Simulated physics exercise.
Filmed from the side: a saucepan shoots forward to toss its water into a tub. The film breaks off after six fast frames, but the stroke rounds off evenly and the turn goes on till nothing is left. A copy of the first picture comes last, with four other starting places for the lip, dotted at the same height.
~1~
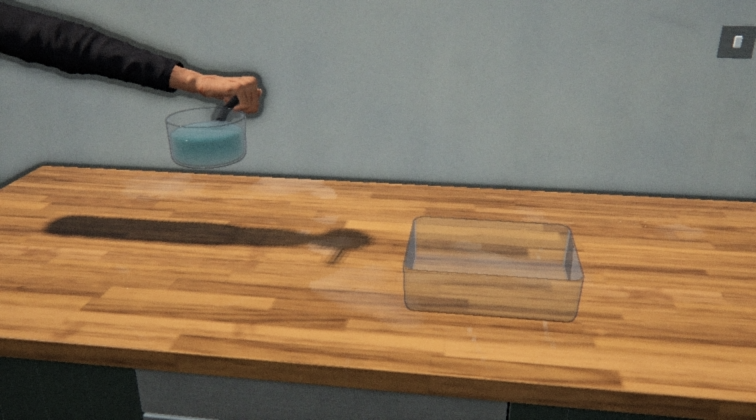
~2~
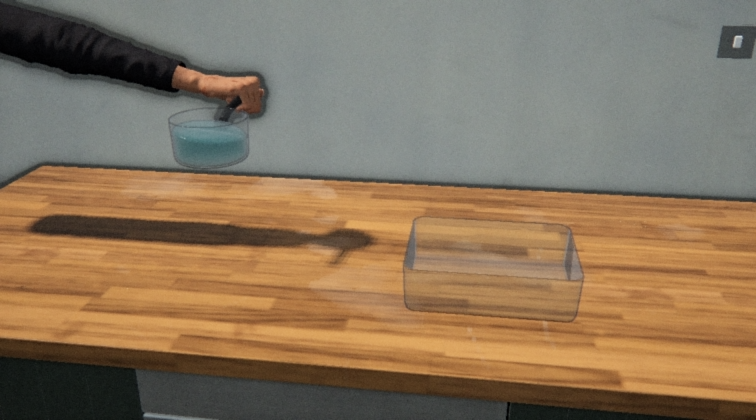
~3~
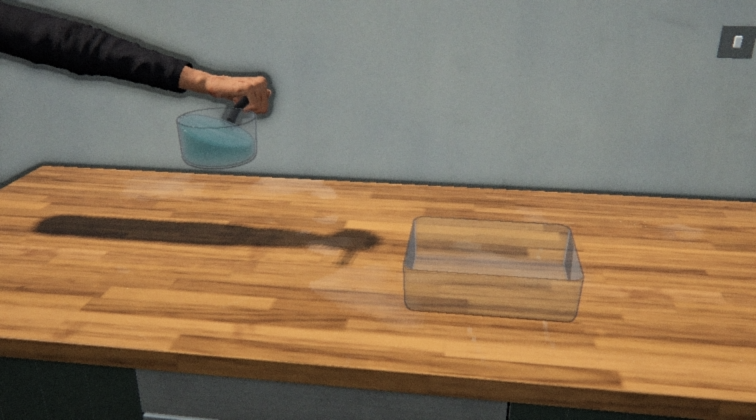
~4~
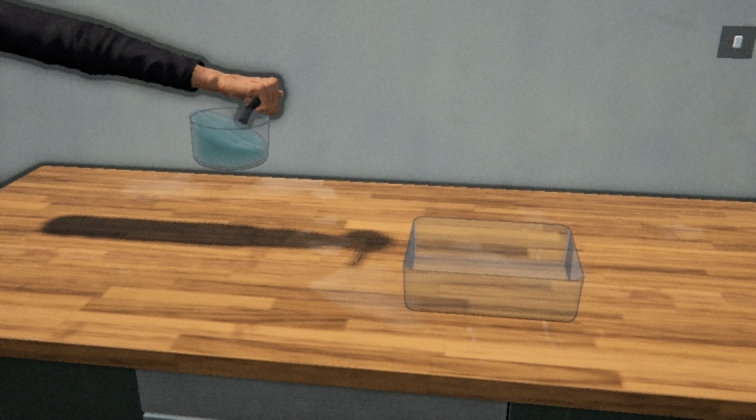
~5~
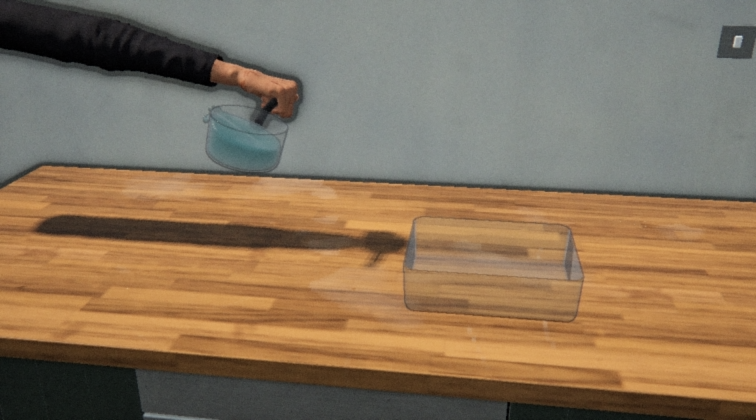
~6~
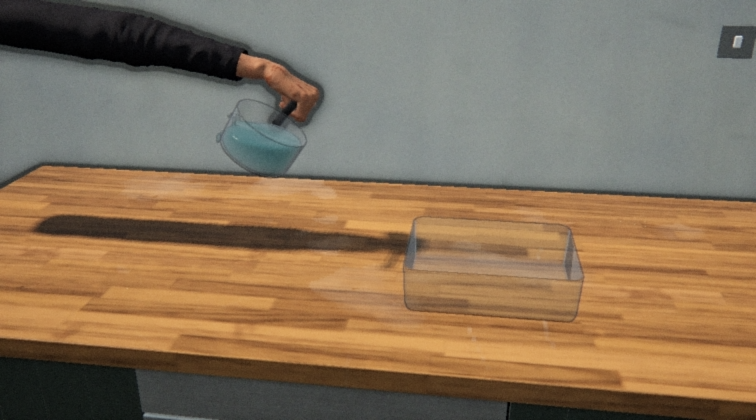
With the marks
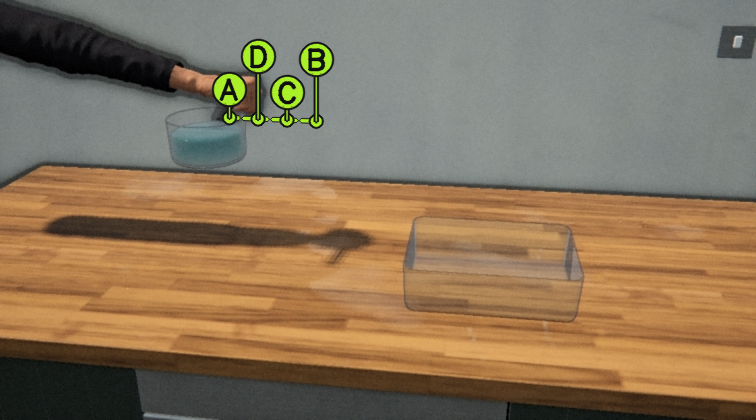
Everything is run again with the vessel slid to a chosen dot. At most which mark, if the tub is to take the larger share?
D will do.
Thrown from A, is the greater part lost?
Yes.
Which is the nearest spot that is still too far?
That would be A.
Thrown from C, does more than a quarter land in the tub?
Yes.
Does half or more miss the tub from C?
No.
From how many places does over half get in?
Three.
On the marked copy, A at (229, 117); B at (316, 121); C at (287, 120); D at (258, 118).
For spot A, about 15 % lands in the tub, 82 % falls short and 3 % goes beside or beyond.
For spot B, about 67 % lands in the tub, 6 % falls short and 27 % goes beside or beyond.
For spot C, about 69 % lands in the tub, 9 % falls short and 21 % goes beside or beyond.
For spot D, about 65 % lands in the tub, 21 % falls short and 14 % goes beside or beyond.
